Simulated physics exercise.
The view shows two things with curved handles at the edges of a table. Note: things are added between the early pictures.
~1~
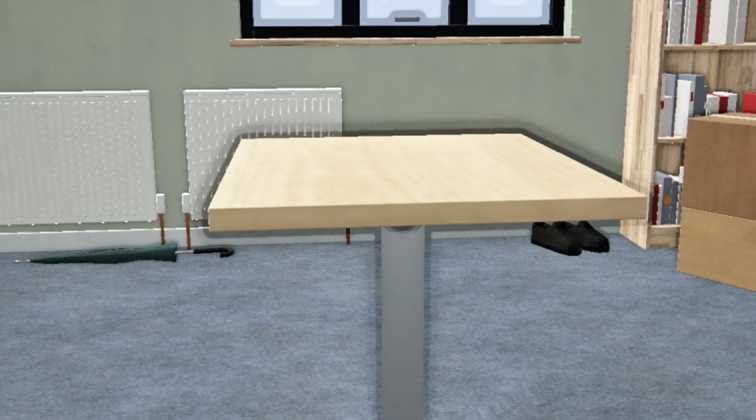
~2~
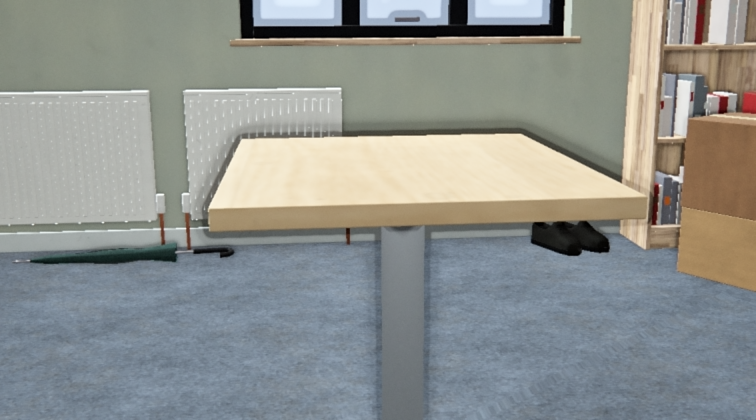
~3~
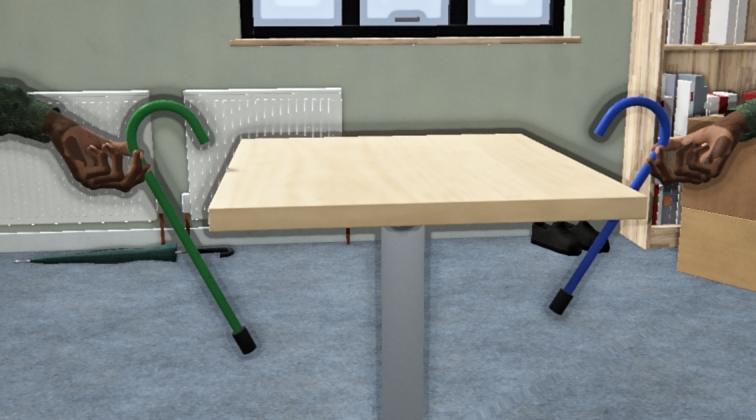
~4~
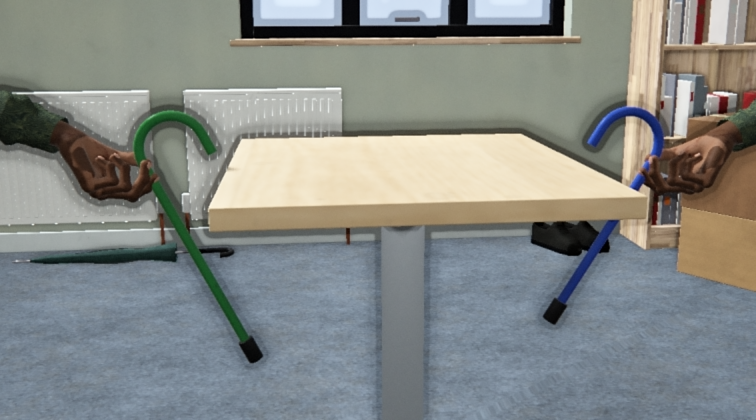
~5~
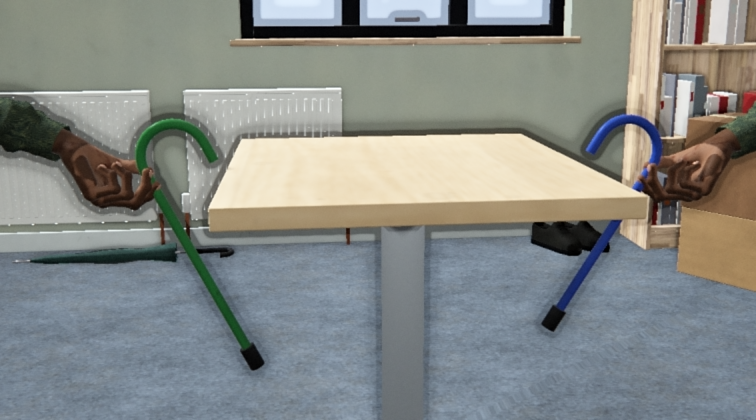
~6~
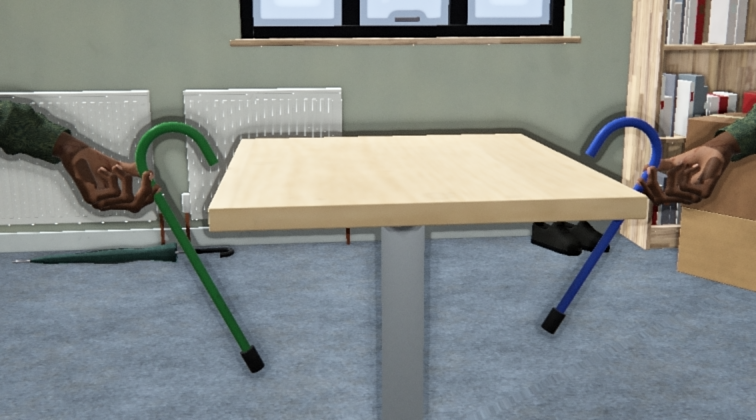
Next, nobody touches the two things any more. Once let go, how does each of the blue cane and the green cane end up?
The blue cane falls off; the green cane falls off.
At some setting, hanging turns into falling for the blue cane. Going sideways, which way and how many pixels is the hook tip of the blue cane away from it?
Shift approx. 20 px, direction left.
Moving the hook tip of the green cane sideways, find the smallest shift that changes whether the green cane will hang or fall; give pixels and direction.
Roughly 16 pixels to the right.
Then, 0.34 s after the last picture, blue cane falling; green cane down below.
At rest, the blue cane drops past the edge; the green cane drops past the edge.
